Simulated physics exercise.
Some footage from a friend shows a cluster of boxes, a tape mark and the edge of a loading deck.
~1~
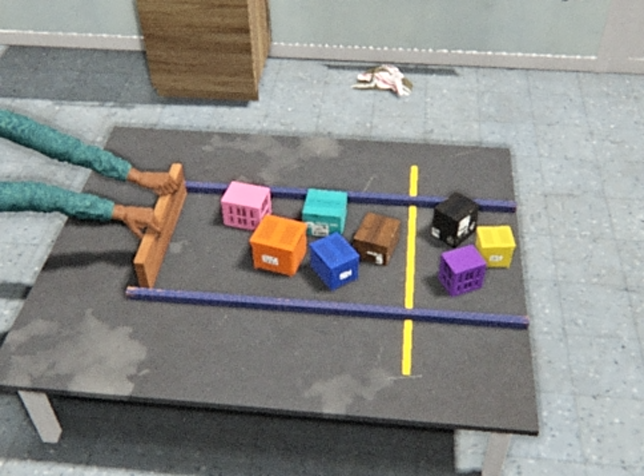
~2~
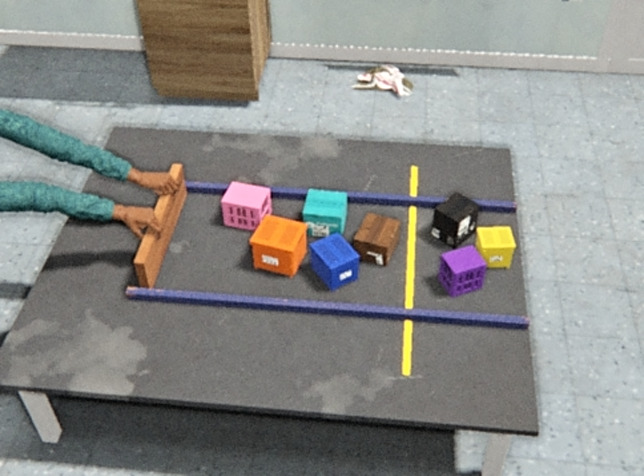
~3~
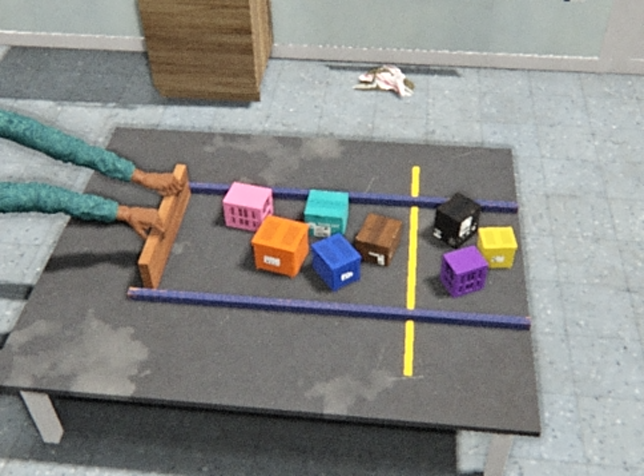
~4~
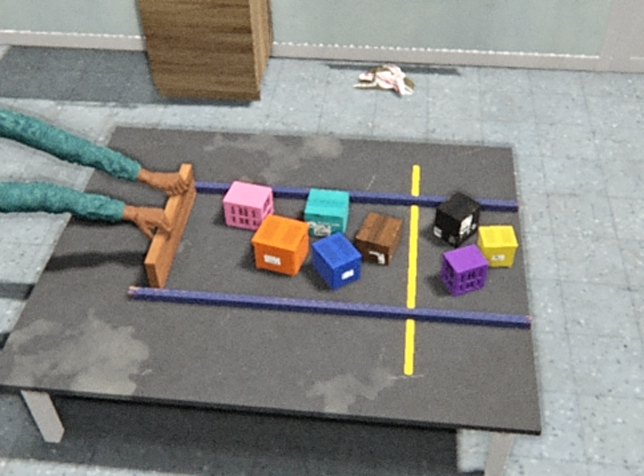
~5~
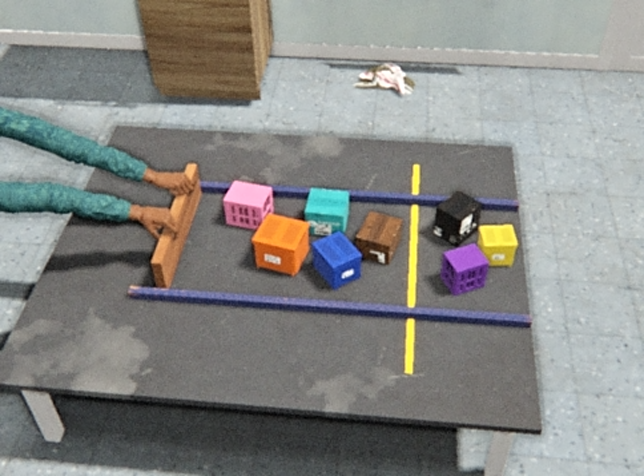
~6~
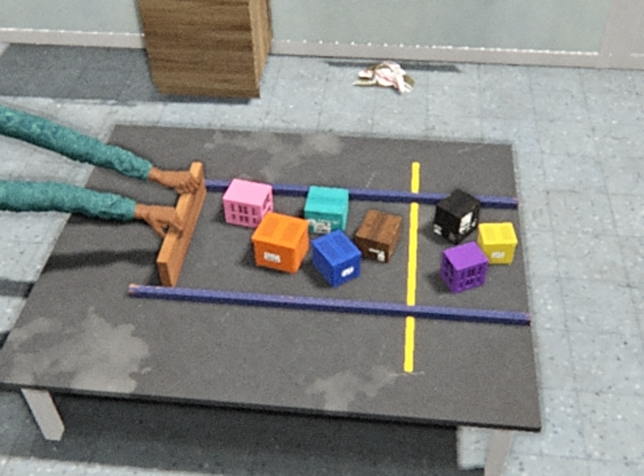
On a dark tabletop between two blue rails, a pair of green-sleeved arms slides a wooden plank slowly a short way right toward a cluster of colourful boxes and crates, which stay practically still on both sides of a yellow tape line.
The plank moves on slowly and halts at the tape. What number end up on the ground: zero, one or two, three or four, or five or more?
Well, the ones that get knocked off number not even one.
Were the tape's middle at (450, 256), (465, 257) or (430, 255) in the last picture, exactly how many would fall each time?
Per try: 2; 5; 2.
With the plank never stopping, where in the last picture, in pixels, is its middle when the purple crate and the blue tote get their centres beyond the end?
The middle would be close to (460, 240) and then close to (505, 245).
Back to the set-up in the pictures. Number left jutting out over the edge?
2, I think.
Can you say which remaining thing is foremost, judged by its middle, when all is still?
Yellow tote.
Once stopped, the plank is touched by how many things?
3.
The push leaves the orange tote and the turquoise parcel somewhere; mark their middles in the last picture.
The first near (436, 251), the second near (474, 208).
Early on, none off yet; yellow tote at rest near (496, 244); purple crate at rest near (464, 268); black parcel at rest near (457, 217).
Finally, the number that fall off is zero.
